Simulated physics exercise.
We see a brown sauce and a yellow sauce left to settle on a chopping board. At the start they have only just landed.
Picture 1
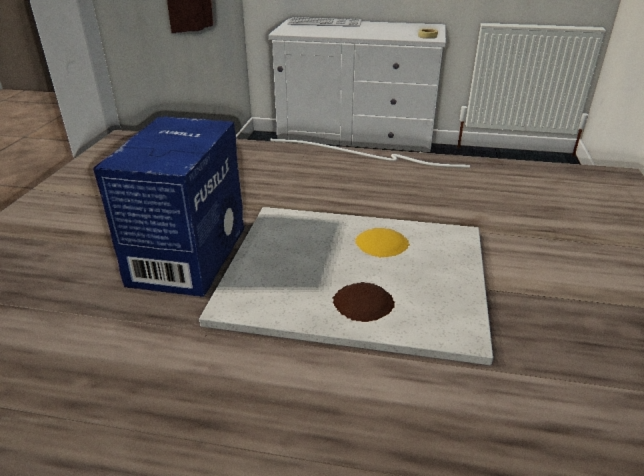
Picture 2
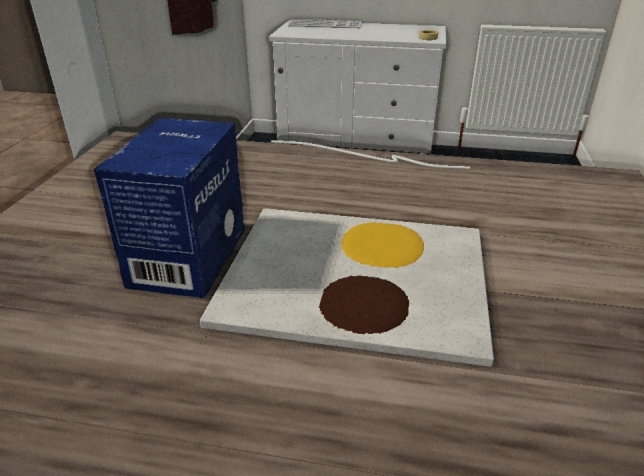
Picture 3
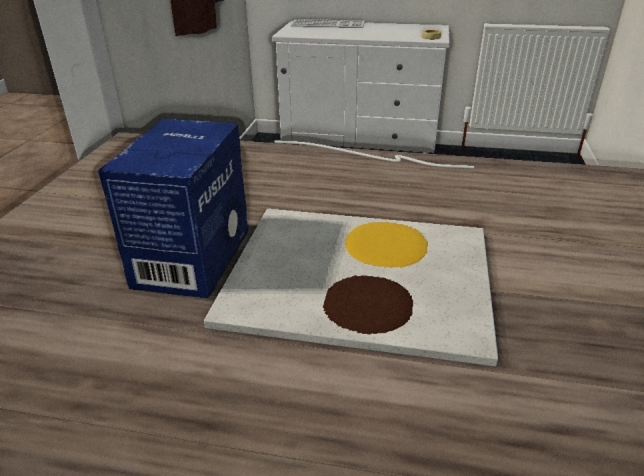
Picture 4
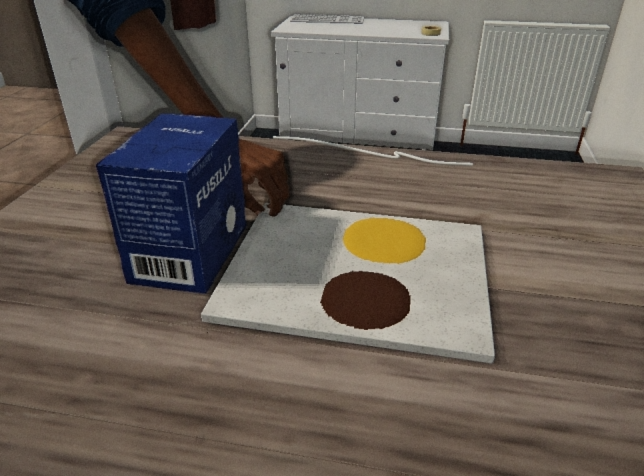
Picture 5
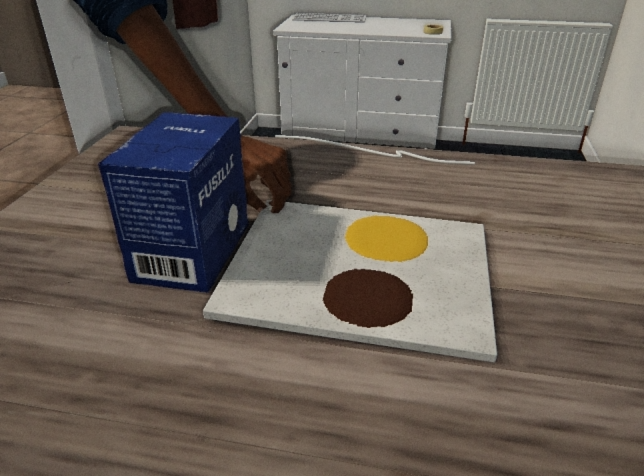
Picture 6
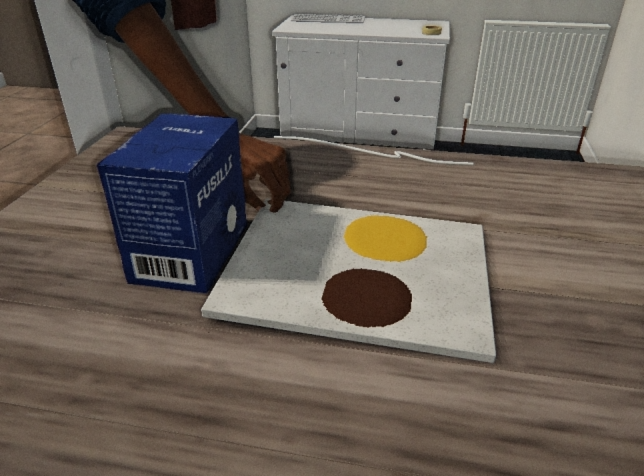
Yellow and brown sauces spread on a board, then a hand lifts its far end slightly.
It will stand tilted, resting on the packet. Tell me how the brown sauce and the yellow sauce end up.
The brown sauce slides over the edge and the yellow sauce slides over the edge.
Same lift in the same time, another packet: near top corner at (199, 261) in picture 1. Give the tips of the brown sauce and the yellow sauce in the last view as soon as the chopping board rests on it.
At (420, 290), and at (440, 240).
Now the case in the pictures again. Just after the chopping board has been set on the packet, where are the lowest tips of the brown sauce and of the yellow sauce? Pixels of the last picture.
The first near (493, 311), the second near (491, 251).
Soon after, slope about 34°; the brown sauce has crept down a long way; the yellow sauce is dripping off the low end.
Later, the brown sauce is dripping off the low end; the yellow sauce is dripping off the low end.
In the end, slope about 34°; the brown sauce is dripping off the low end; the yellow sauce is dripping off the low end.
